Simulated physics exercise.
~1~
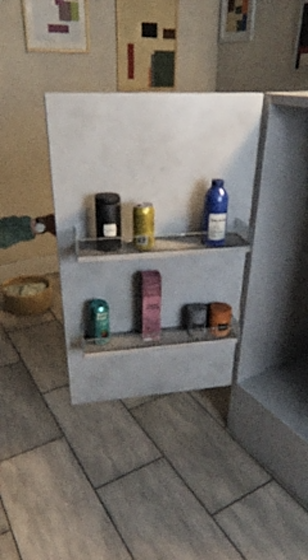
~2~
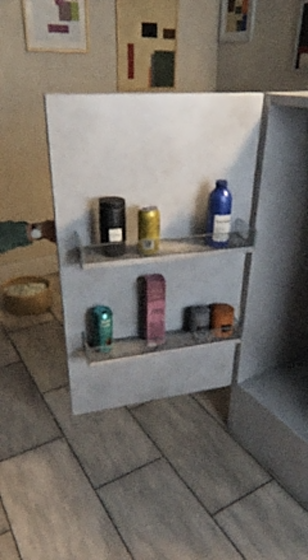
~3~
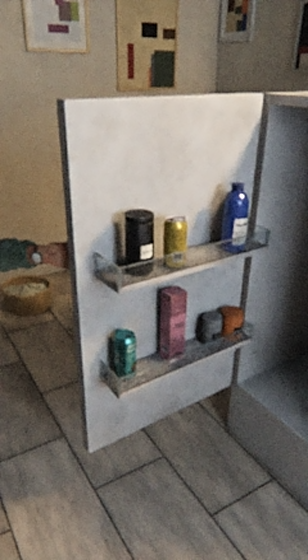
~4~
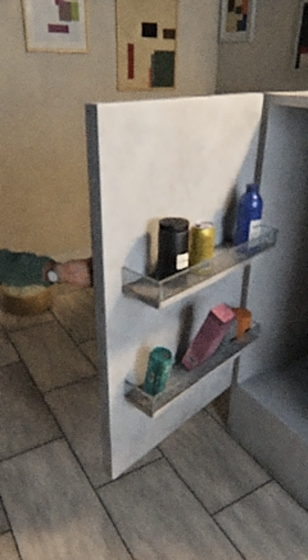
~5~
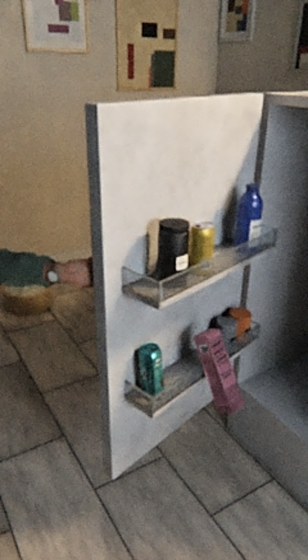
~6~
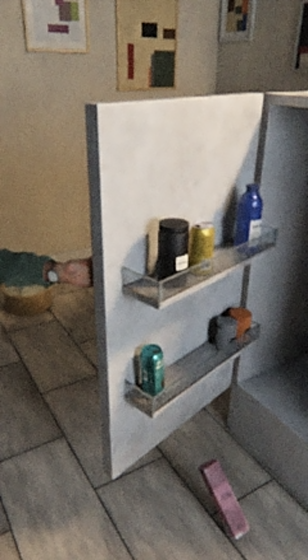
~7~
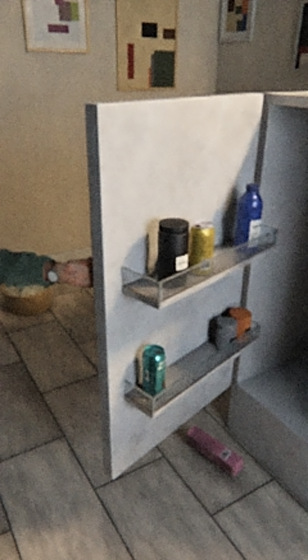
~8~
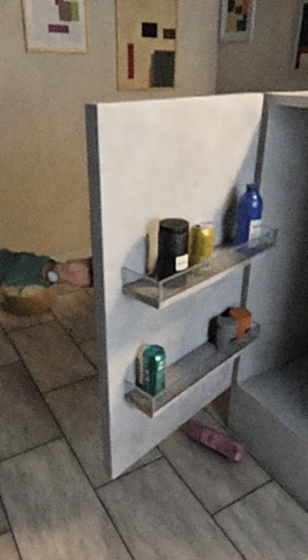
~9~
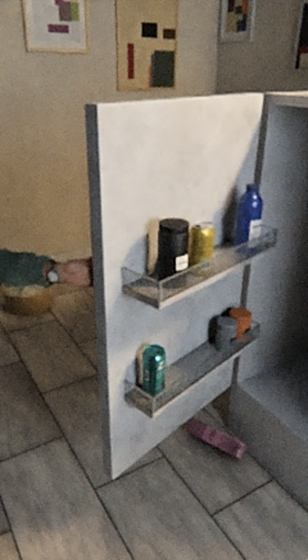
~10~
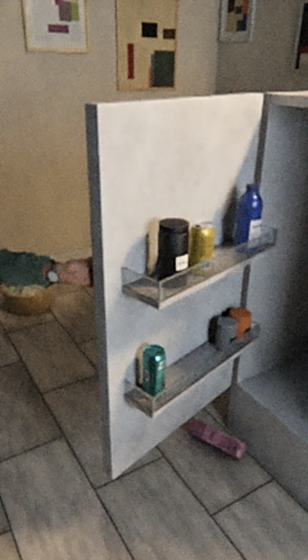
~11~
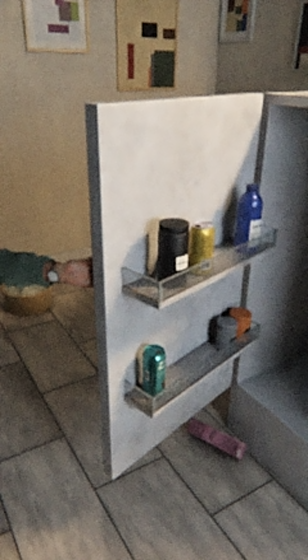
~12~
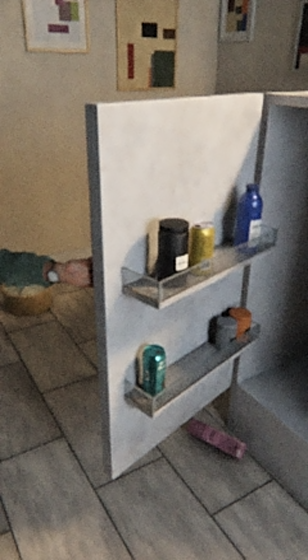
In a tiled room, a hand swings a racked door and a pink carton topples out onto the floor.
